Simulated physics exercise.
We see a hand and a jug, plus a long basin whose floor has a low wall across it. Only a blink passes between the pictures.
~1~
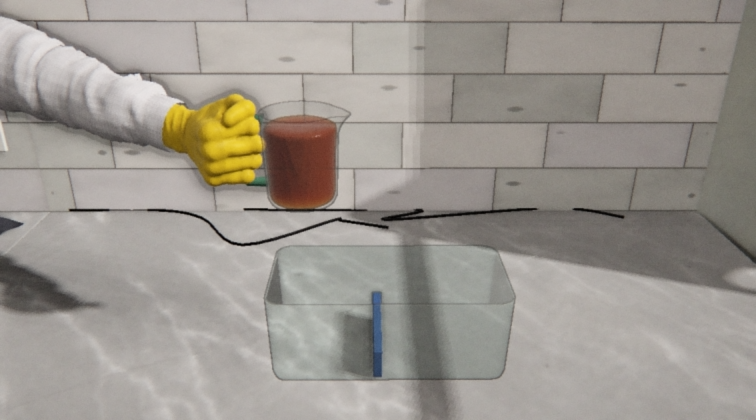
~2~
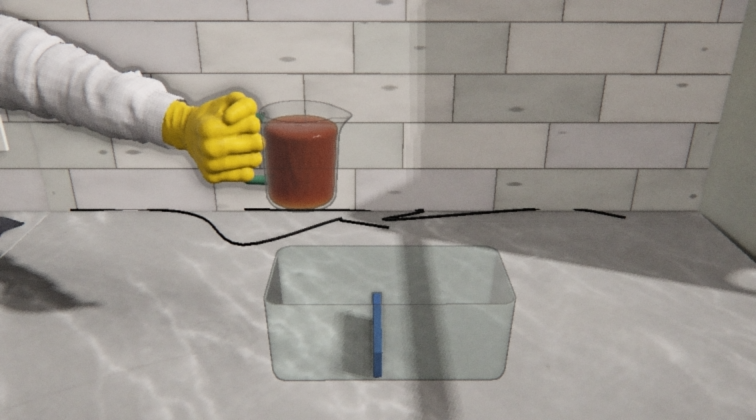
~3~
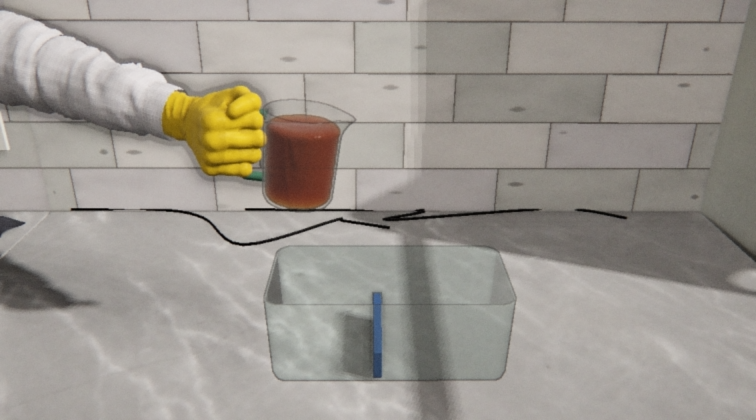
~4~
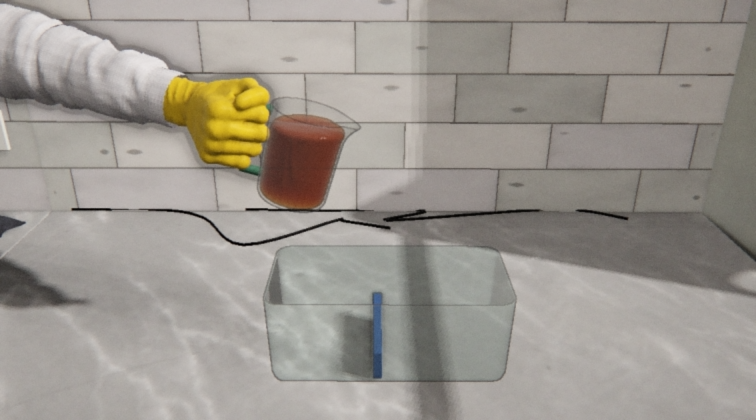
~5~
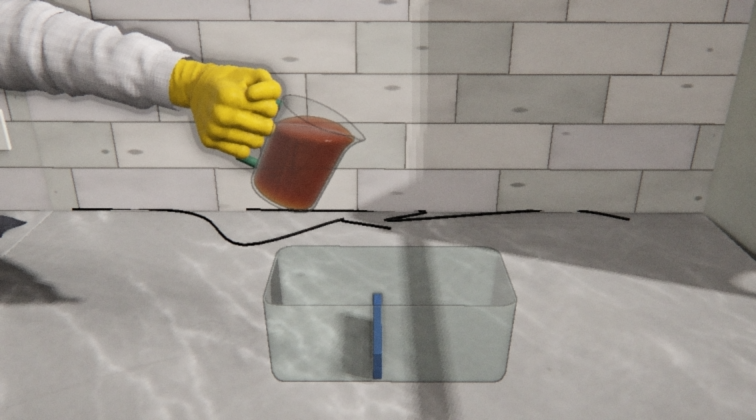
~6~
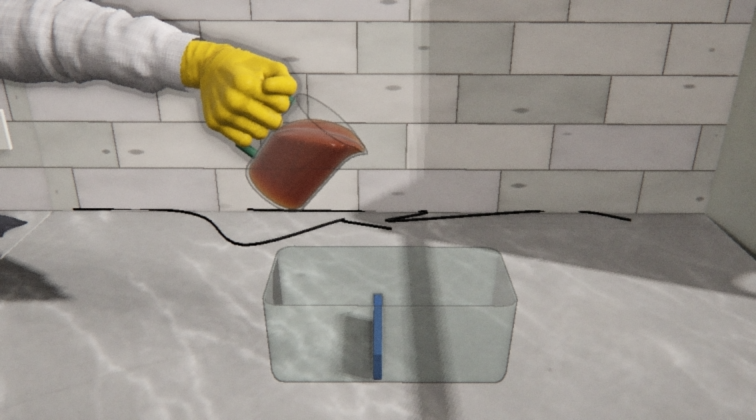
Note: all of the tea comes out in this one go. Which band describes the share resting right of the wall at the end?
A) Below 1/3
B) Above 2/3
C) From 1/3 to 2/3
The answer is B.
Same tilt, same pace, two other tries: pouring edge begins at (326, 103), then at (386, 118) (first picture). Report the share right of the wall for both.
Near 65 % and 85 %.
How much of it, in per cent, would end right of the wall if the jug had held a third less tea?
About 90 percent.
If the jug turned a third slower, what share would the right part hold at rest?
Something like 90 percent.
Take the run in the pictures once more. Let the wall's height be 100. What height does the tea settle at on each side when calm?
The left reads 0 in a hundred and the right 50 in a hundred.
A moment on, the jug is tipped right over and 49 per cent is still to pour, 0 is left of the wall and 16 right of it.
Next, the jug is tipped right over and 10 per cent is still to pour, 2 is left of the wall and 68 right of it.
Then the jug is tipped right over and 1 per cent is still to pour, 5 is left of the wall and 88 right of it.
Later the jug is tipped right over and 0 per cent is still to pour, 6 is left of the wall and 91 right of it.
In the end 6 per cent lies left of the wall, 91 right of it and 3 outside.
